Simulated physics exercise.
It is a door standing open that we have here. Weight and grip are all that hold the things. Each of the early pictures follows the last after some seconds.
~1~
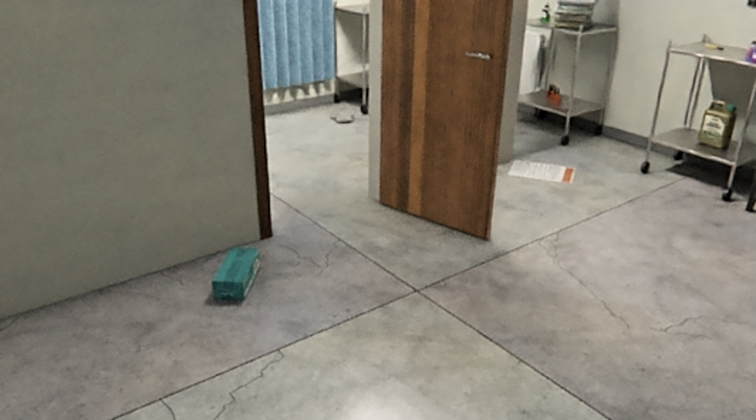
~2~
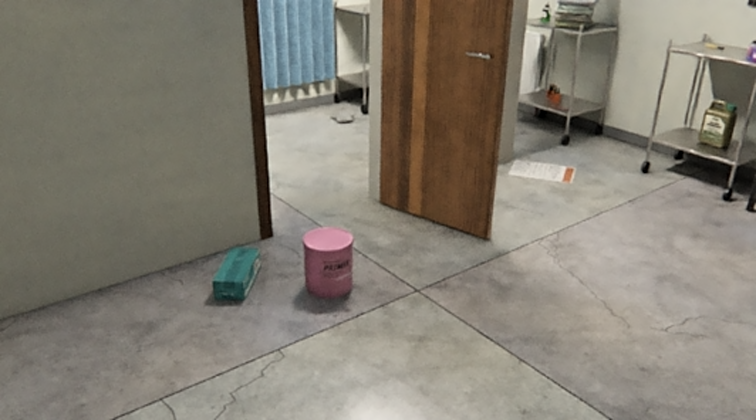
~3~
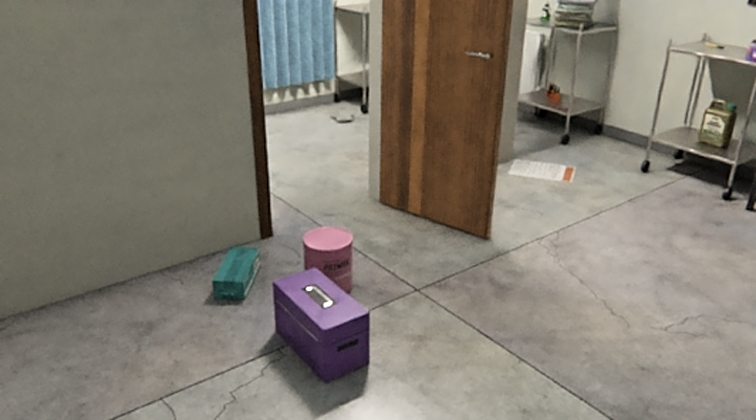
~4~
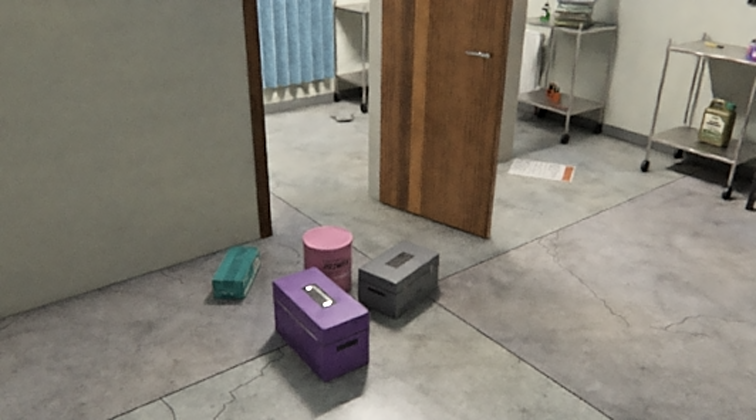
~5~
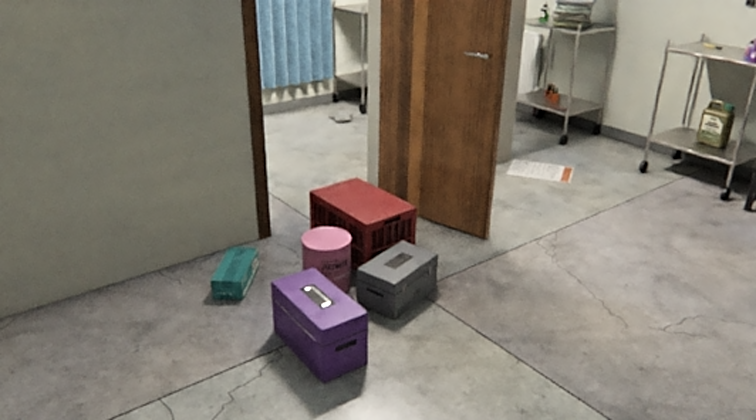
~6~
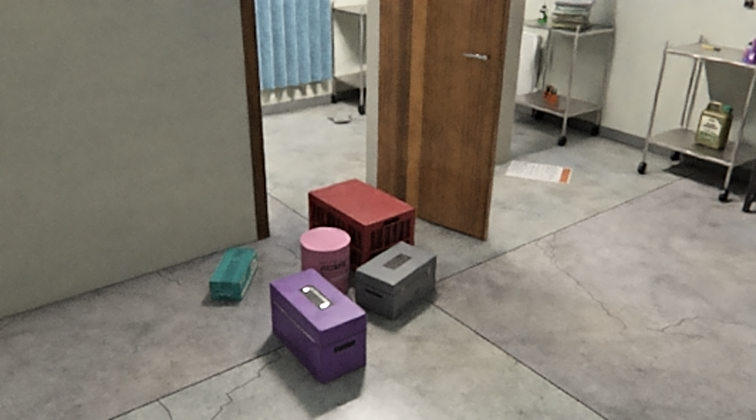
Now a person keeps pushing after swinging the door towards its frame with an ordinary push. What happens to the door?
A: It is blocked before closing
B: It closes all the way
(A) It is blocked before closing.
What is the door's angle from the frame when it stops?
It stays open at around 65°.
Then, 0.50 s past the last view, open by 96°.
Then, 0.90 s past the last view, open by 81°.
Then, 1.20 s past the last view, open by 69°.
Finally, open by 67°; all 5 still in place. Final places as the last picture's camera would see them, red chest near (358, 226).
